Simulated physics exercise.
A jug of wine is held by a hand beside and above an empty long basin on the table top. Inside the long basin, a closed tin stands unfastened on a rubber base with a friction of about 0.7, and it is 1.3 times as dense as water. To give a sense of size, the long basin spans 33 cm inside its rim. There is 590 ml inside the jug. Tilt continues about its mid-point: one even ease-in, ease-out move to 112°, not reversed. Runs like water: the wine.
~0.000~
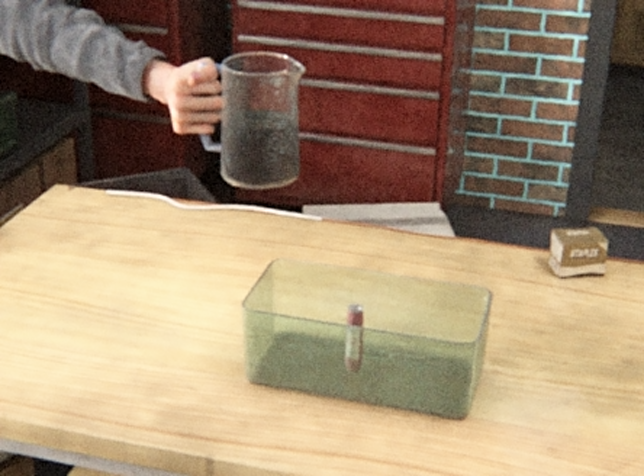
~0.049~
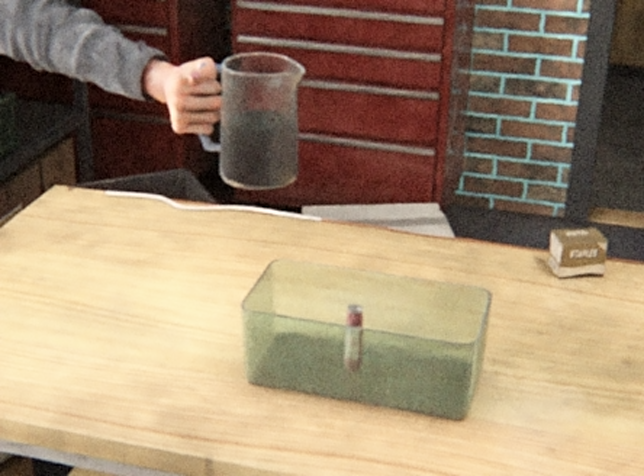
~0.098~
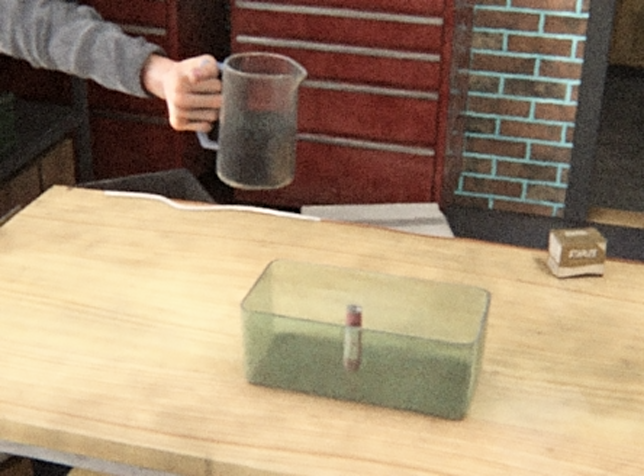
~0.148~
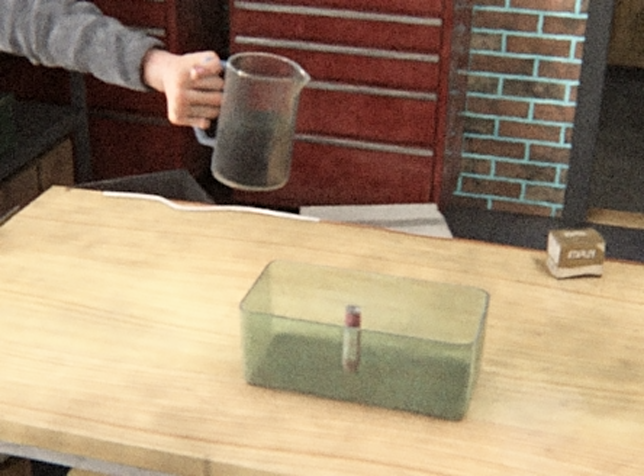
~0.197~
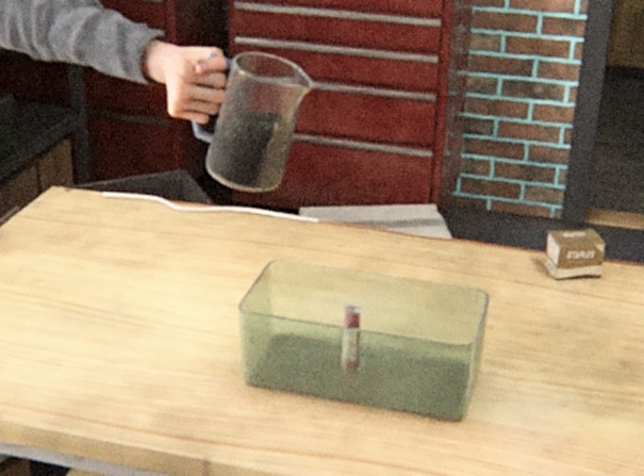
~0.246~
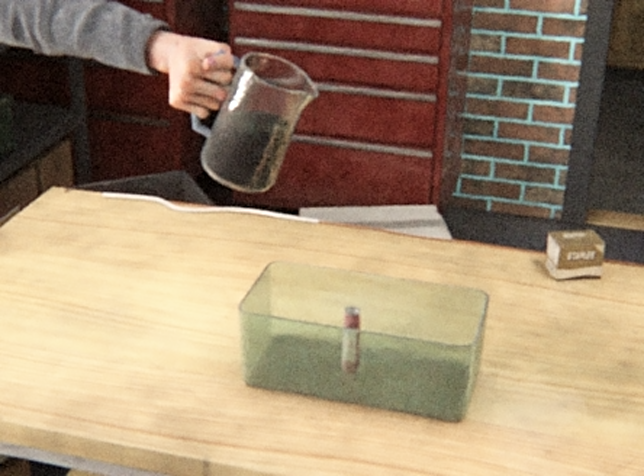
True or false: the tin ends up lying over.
False.
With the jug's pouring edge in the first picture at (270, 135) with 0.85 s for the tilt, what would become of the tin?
Then the tin comes down.
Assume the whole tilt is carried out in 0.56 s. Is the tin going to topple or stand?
Outcome - the tin remains standing.
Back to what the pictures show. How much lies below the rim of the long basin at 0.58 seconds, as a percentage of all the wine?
0 %, give or take.
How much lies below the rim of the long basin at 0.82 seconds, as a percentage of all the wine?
The share is close to 20 percent.
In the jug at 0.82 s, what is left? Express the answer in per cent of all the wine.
Close to 38 percent of the total.
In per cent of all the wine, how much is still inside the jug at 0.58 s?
Some 96 % of it is still there.
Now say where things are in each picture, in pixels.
Tilt 0°; pouring edge (304, 70); surface from (228, 116) to (295, 124); the long basin's rim runs from (257, 283) to (485, 318); the tin's top is at (356, 311), in the first picture.
Tilt 1°; pouring edge (304, 71); surface from (227, 117) to (295, 123), in the second picture.
Tilt 4°; pouring edge (306, 74); surface from (226, 117) to (294, 123), in the third picture.
Tilt 8°; pouring edge (309, 79); surface from (224, 119) to (292, 124), in the fourth picture.
Tilt 14°; pouring edge (313, 86); surface from (223, 119) to (292, 125), in the fifth picture.
Tilt 22°; pouring edge (318, 94); surface from (218, 123) to (293, 126), in the sixth picture.
Then, 0.58 s in, the tilt is 86° and 97 per cent is still to pour; the tin stands where it began.
Then, 0.82 s in, the tilt is 112° and 38 per cent is still to pour; the tin stands where it began.
Then, 1.07 s in, the tilt is 112° and 5 per cent is still to pour; the tin stands where it began.
Then, 1.35 s in, the tilt is 112° and 0 per cent is still to pour; the tin stands where it began.
Finally, the tin stands where it began.
